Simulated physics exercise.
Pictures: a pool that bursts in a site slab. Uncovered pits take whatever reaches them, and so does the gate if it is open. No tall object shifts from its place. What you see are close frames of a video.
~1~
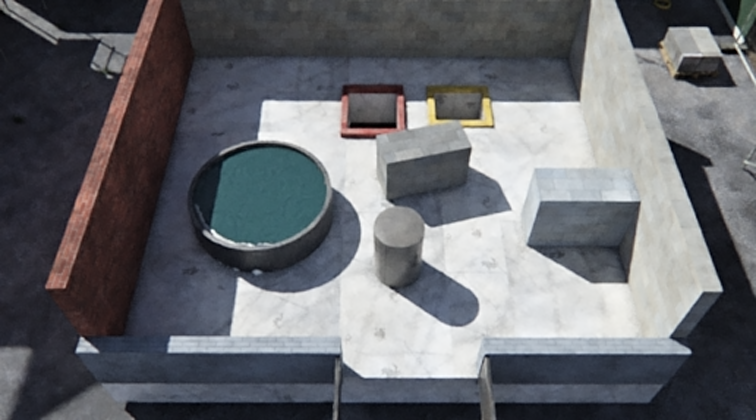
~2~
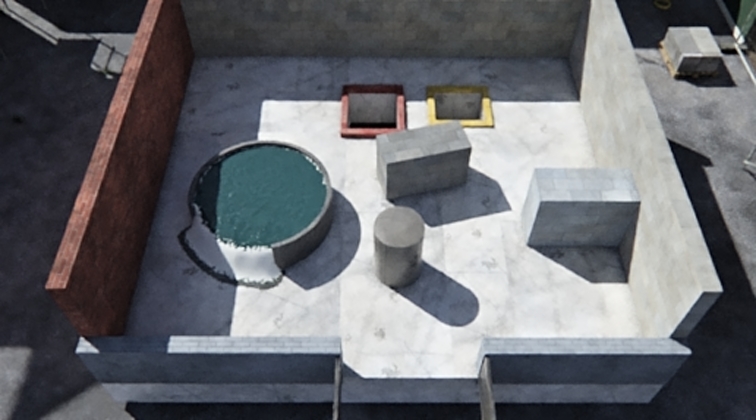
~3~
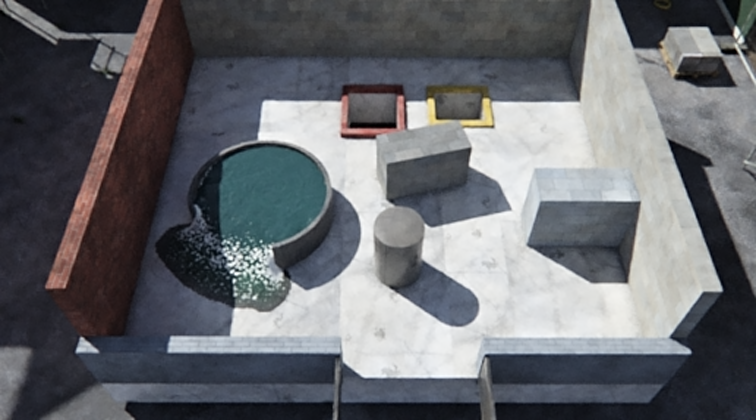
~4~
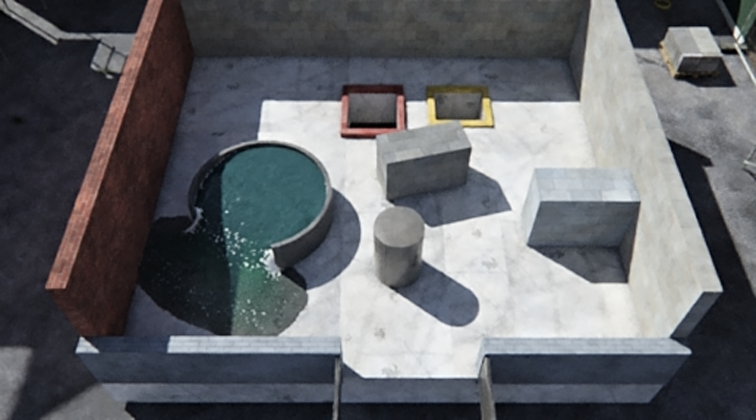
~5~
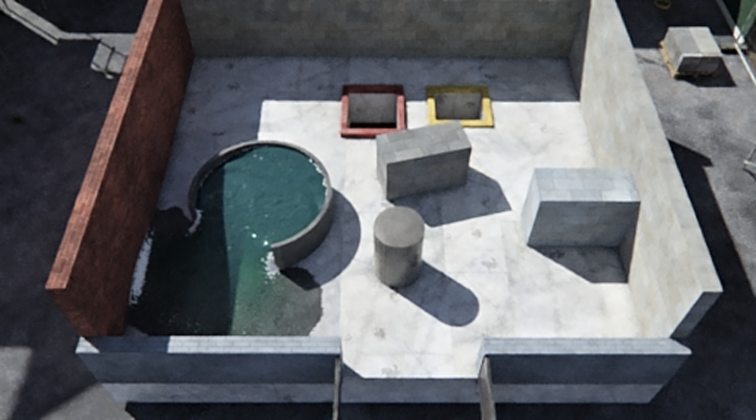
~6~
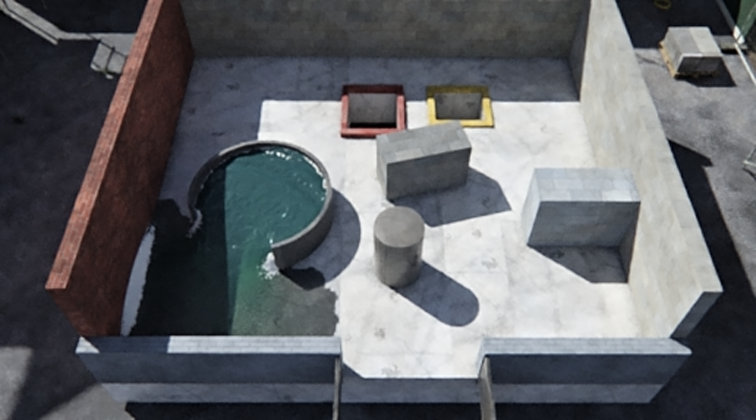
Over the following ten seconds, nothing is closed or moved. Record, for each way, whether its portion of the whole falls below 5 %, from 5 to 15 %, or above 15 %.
In order: Gate: A twentieth to fifteen per cent; red pit: Short of a twentieth; yellow pit: Short of a twentieth.
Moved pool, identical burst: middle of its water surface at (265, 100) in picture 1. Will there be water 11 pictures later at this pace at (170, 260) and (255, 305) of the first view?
First spot submerged, second spot submerged.
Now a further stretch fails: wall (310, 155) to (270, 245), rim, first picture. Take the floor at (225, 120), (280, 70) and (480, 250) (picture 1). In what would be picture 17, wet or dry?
Going point by point: Left unwetted, left unwetted, waterlogged.
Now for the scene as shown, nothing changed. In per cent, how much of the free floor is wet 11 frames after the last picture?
It comes to 20 per cent.
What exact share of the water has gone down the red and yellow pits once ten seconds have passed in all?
Near 0 in a hundred, followed by near 0 in a hundred.
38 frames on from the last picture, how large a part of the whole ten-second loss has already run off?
It comes to around 50 per cent.
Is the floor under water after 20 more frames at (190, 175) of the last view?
Submerged.
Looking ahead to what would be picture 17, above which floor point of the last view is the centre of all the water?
I'd put it at around (226, 275).
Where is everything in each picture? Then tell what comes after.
The first picture shows still water in the pool at (261, 194).
In the second picture, water pours out at (223, 255) and has run to (278, 279).
In the third picture, the front is at (279, 299), out from the gap at (223, 256).
In the fourth picture, water pours out at (224, 257) and has run to (285, 323).
In the fifth picture, the front is at a hidden place, out from the gap at (224, 257).
In the sixth picture, water pours out at (224, 257) and has run to a hidden place.
A moment on, water covers 15 % of the floor; the gate 0 %, the red pit 0 %, the yellow pit 0 %.
Next, water covers 20 % of the floor; the gate 0 %, the red pit 0 %, the yellow pit 0 %.
Then, water covers 35 % of the floor; the gate 1 %, the red pit 0 %, the yellow pit 0 %.
Later, water covers 60 % of the floor; the gate 6 %, the red pit 0 %, the yellow pit 0 %.
In the end, water covers 75 % of the floor; the gate 11 %, the red pit 0 %, the yellow pit 0 %.
